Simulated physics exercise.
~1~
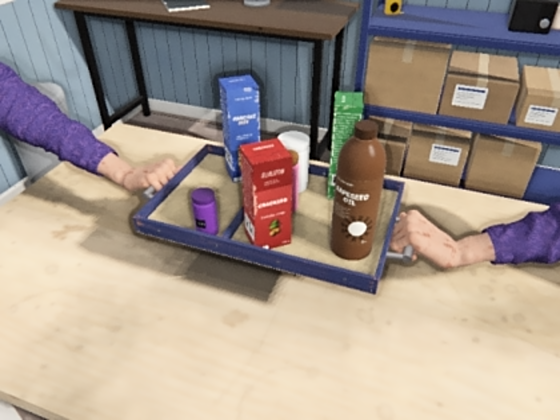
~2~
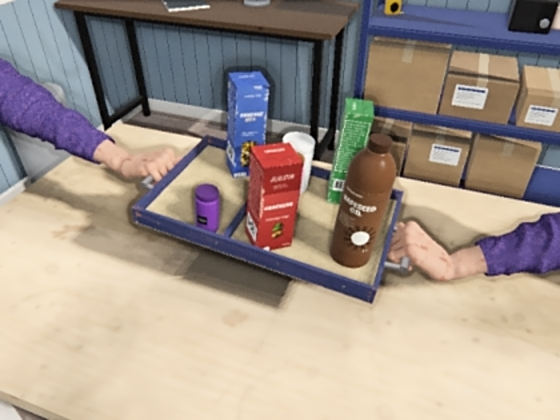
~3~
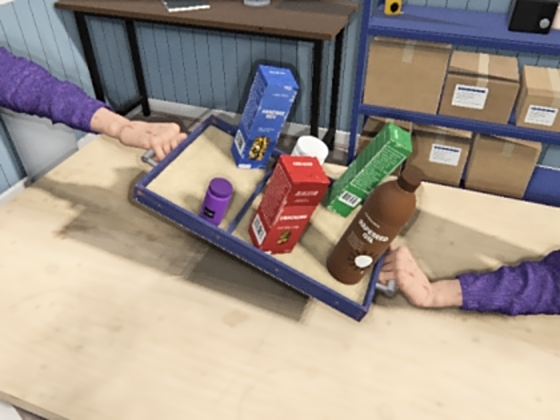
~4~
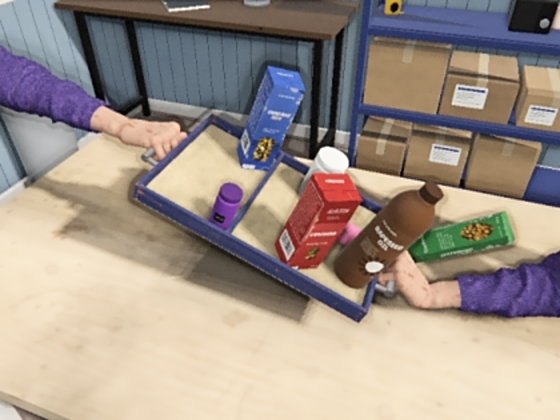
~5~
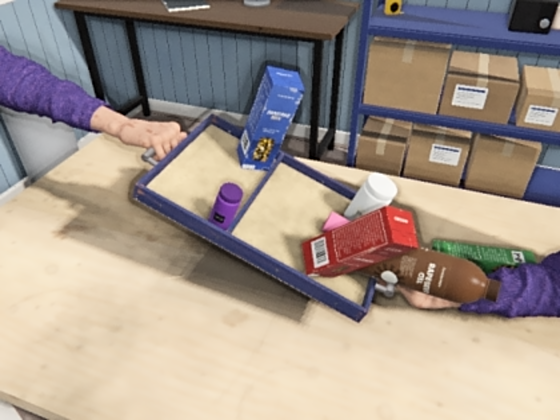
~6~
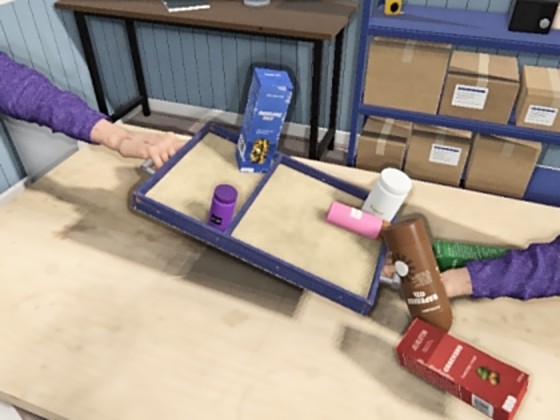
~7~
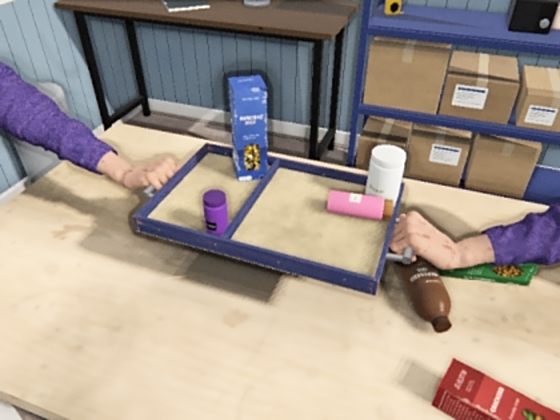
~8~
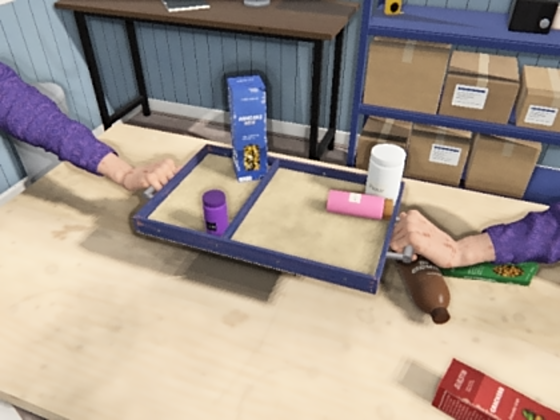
Two hands tipping a tray right and levelling it, green carton, brown bottle and red carton falling off, pink shaker toppled aboard.
